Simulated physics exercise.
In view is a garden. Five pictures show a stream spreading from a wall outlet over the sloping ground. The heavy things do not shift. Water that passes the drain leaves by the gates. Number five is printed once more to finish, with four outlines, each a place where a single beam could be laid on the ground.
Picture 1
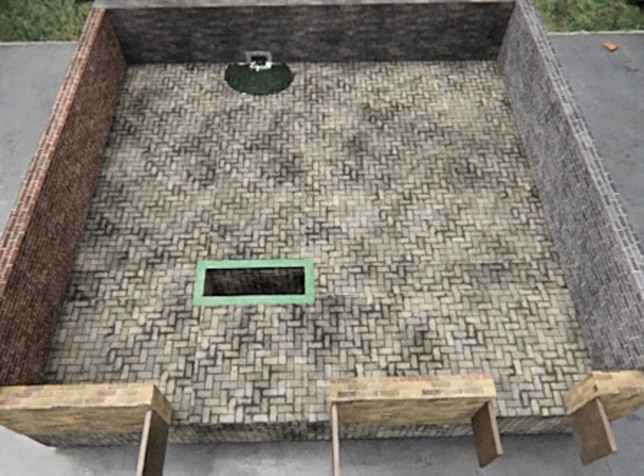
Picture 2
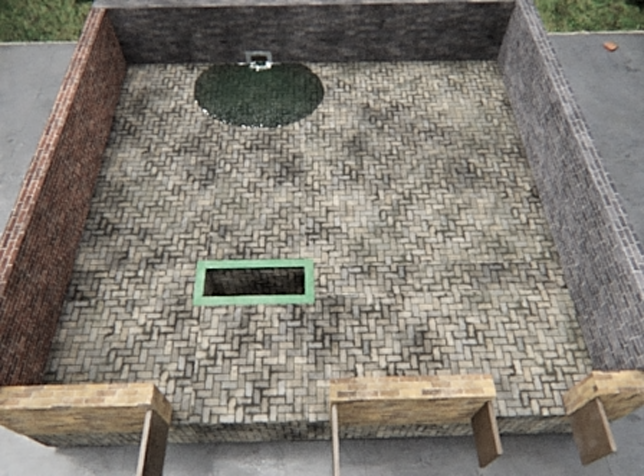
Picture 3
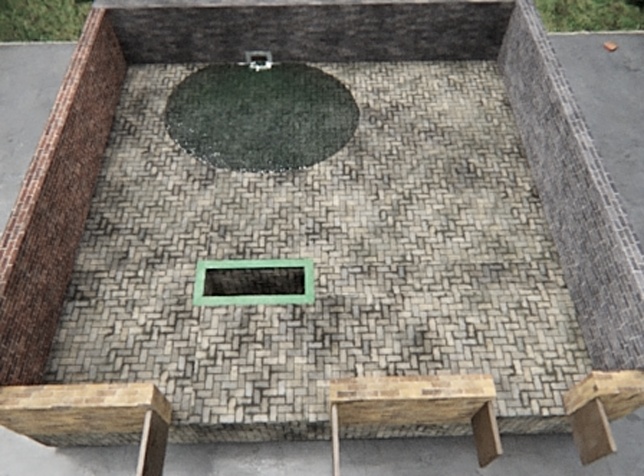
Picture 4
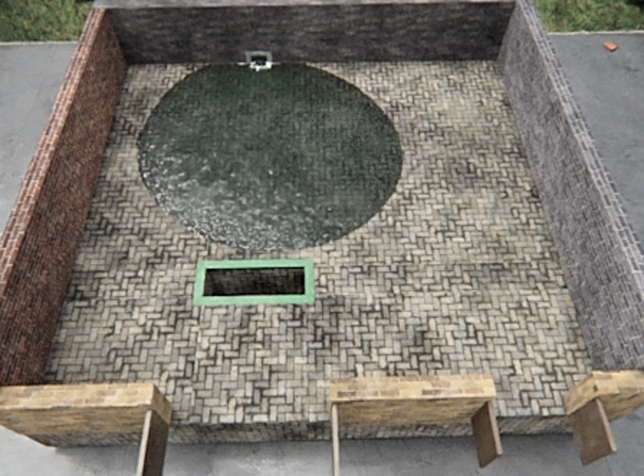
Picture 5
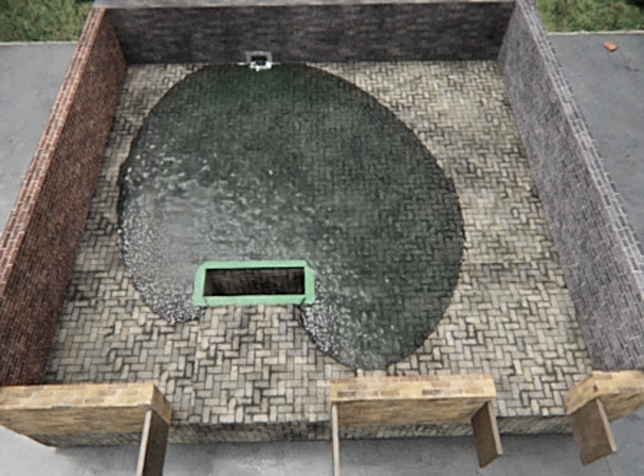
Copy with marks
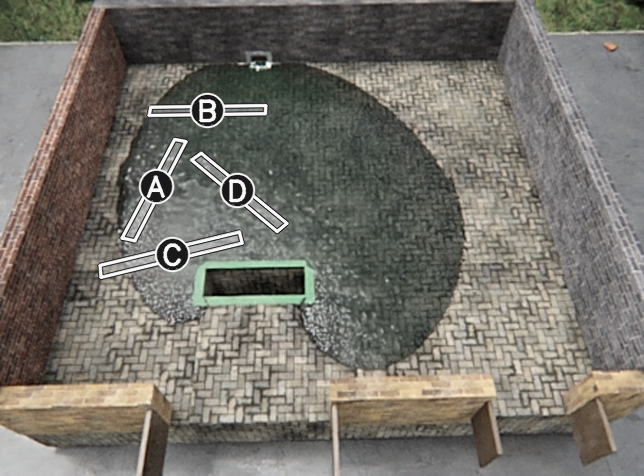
Walled brick-paved yard with dark water spreading from a small outlet at the back wall, widening forward and reaching a green-framed pit.
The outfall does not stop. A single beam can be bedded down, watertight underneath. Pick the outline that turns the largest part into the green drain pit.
A.
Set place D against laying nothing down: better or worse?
Worse.
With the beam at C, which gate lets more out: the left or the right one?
The right one.
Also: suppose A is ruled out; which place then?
Place C.
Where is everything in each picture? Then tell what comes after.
In the first frame, outfall at (259, 58); green drain pit at (255, 282); open gate at (518, 397); open gate at (251, 403); front seen at (283, 86), 2 % of the ground wet; green drain pit still dry.
In the second frame, front seen at (236, 123), 7 % of the ground wet; green drain pit still dry.
In the third frame, front seen at (239, 169), 15 % of the ground wet; green drain pit still dry.
In the fourth frame, front seen at (275, 246), 29 % of the ground wet; green drain pit still dry.
In the fifth frame, front seen at (383, 342), 43 % of the ground wet; green drain pit taking water.
On the marked copy, A from (128, 239) to (180, 140); B from (149, 111) to (265, 109); C from (100, 271) to (240, 237); D from (196, 156) to (282, 227).
If A is chosen, about 38 % of the stream goes into the green drain pit, about 61 % out by the gates.
If B is chosen, about 17 % of the stream goes into the green drain pit, about 83 % out by the gates.
If C is chosen, about 30 % of the stream goes into the green drain pit, about 70 % out by the gates.
If D is chosen, about 17 % of the stream goes into the green drain pit, about 82 % out by the gates.
